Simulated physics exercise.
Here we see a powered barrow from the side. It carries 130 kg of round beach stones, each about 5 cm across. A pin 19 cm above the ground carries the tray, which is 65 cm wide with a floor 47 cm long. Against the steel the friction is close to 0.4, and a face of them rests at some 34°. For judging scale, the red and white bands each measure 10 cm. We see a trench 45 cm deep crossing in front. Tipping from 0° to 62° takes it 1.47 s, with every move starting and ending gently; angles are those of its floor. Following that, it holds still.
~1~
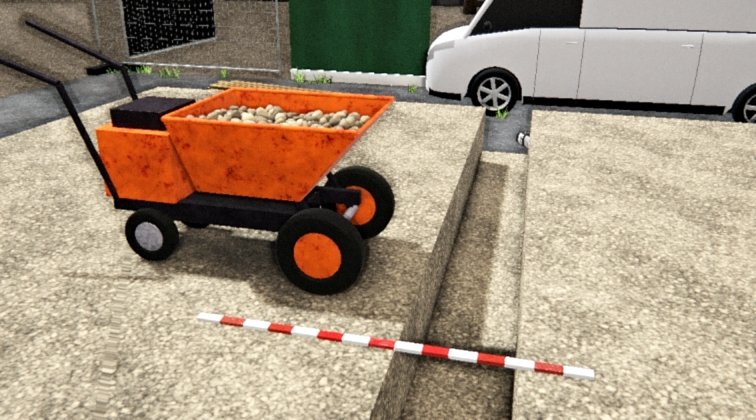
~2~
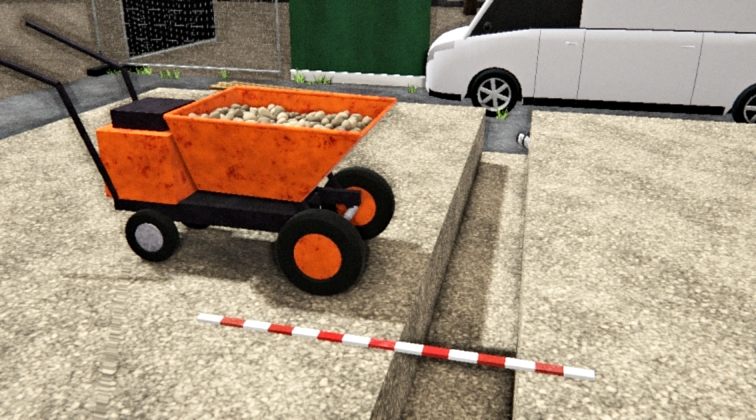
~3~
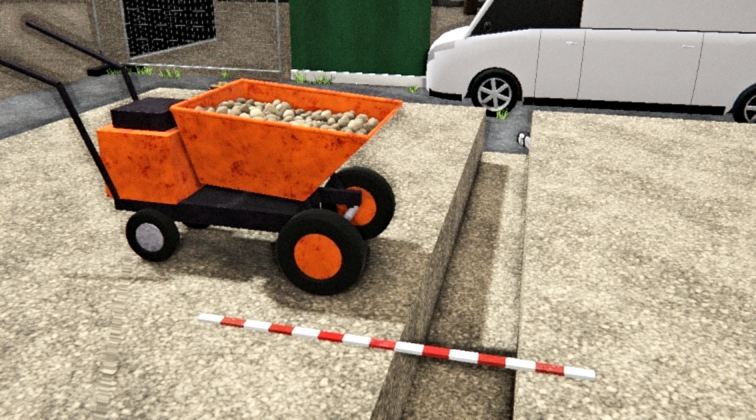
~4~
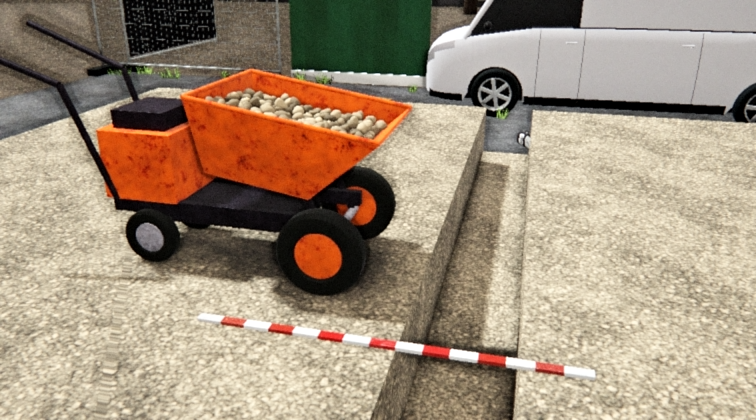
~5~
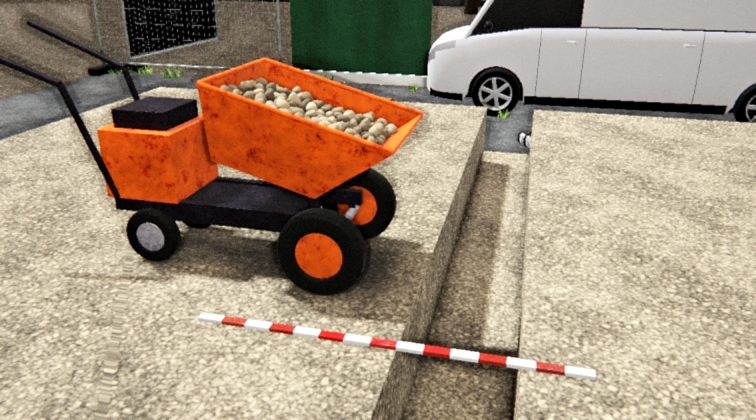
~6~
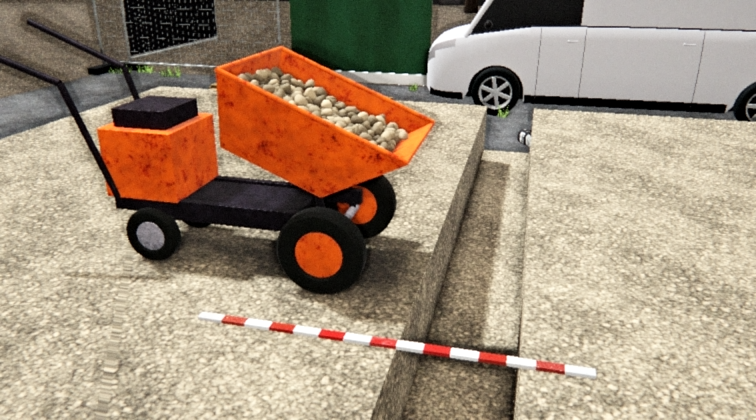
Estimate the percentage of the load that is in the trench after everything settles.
Roughly 80 per cent of the load.
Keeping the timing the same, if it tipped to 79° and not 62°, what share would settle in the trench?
It comes out at about 85 percent.
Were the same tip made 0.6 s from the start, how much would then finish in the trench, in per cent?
Close to 60 percent, then.
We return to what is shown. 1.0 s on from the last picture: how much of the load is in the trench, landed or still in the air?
Approx. 30 % of the load.
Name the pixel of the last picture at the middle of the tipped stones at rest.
Middle at around (493, 349), I'd say.
Then, 0.5 s after the last picture the floor is at 52°, 100 % in the tray; the foremost stones are at (446, 196).
Then, 1.0 s after the last picture the floor is at 62°, 66 % in the tray, 28 % in the trench, 6 % past the trench; the foremost stones are at (561, 285).
Then, 1.3 s after the last picture the floor is at 62°, 36 % in the tray, 45 % in the trench, 19 % past the trench; the foremost stones are at (681, 319).
Then, 3.3 s after the last picture the floor is at 62°, 0 % in the tray, 80 % in the trench, 20 % past the trench; the foremost stones are past the picture's edge.
